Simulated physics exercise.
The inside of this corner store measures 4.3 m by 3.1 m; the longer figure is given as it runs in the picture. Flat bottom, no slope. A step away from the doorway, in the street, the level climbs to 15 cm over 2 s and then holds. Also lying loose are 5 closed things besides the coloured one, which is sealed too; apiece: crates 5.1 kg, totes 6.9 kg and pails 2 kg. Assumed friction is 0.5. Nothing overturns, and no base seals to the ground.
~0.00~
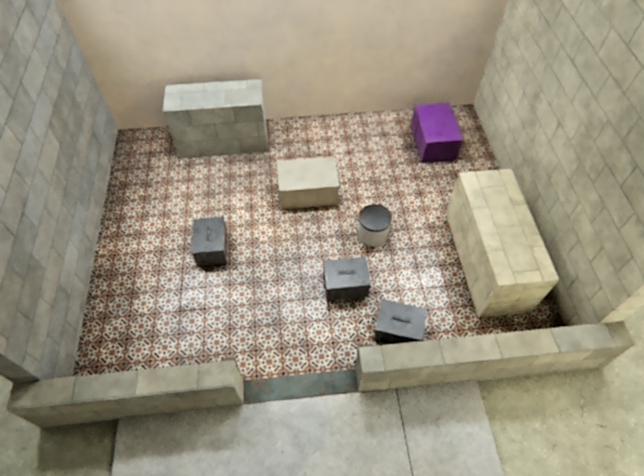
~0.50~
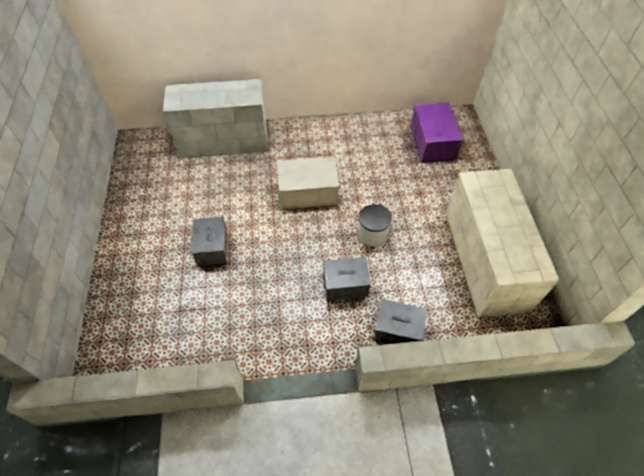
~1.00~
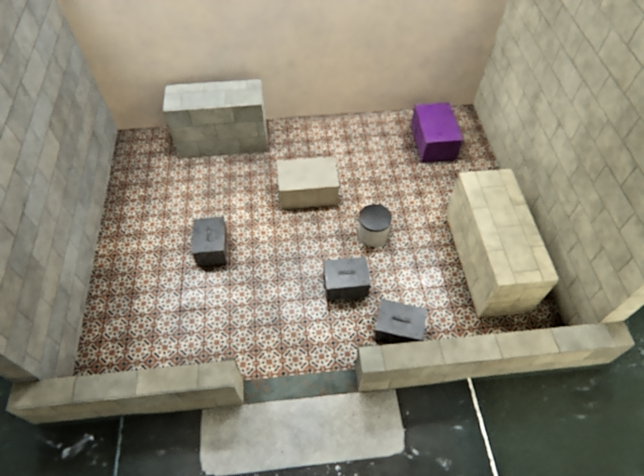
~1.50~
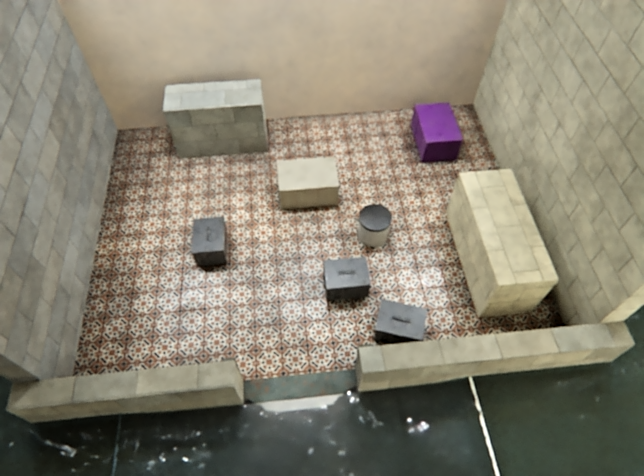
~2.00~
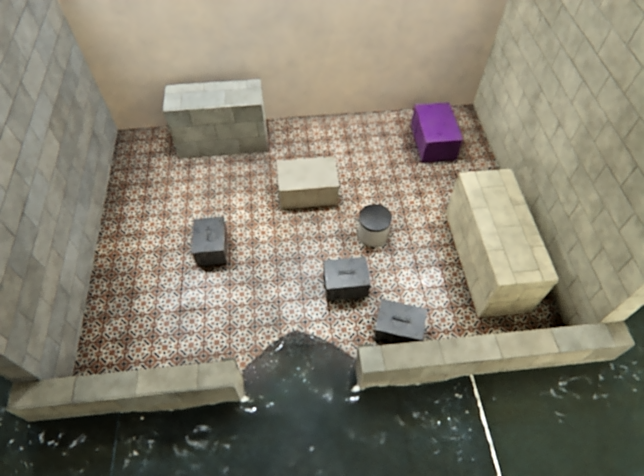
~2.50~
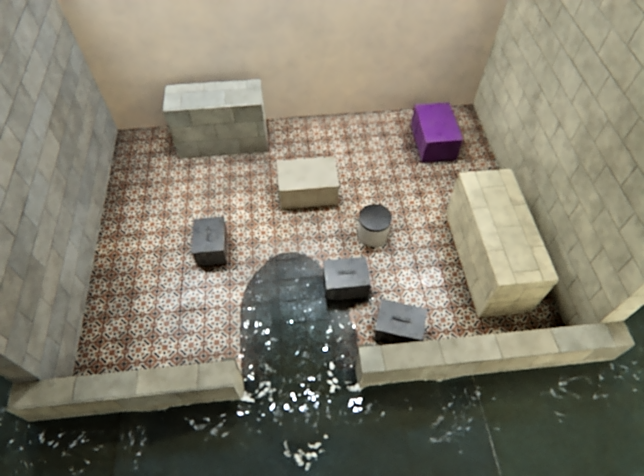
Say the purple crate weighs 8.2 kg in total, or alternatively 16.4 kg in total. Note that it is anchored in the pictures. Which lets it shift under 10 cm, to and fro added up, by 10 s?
The one that works is only the second, 16.4 kg.
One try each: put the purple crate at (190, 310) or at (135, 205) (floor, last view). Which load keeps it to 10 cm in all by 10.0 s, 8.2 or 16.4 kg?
Well, at the first spot you need the heavier weight, and at the second no weight will do.
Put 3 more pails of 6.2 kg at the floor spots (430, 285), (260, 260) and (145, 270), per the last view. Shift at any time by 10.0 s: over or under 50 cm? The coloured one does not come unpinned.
In that order: Short of it, over, short of it.
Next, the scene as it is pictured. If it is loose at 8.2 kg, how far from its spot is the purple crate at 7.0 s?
About 5 cm.
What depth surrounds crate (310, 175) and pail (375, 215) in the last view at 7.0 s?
Depths: Near 4 cm, then near 1 cm.
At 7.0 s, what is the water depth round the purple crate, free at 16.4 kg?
Something like 3 centimetres.
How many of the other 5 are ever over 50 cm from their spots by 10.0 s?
4 in all.
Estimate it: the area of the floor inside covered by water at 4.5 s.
Roughly 8.0 m2.
After 3.5 s the purple crate would be 0 cm from its start with 8.2 kg and 0 cm from its start with 16.4 kg; 0 cm of water round it then.
After 4.5 s the purple crate would be 0 cm from its start with 8.2 kg and 0 cm from its start with 16.4 kg; 0 cm of water round it then.
After 7.0 s the purple crate would be 7 cm from its start with 8.2 kg and 1 cm from its start with 16.4 kg; 3 cm of water round it then.
After 10.0 s the purple crate would be 54 cm from its start with 8.2 kg and 1 cm from its start with 16.4 kg; 6 cm of water round it then.
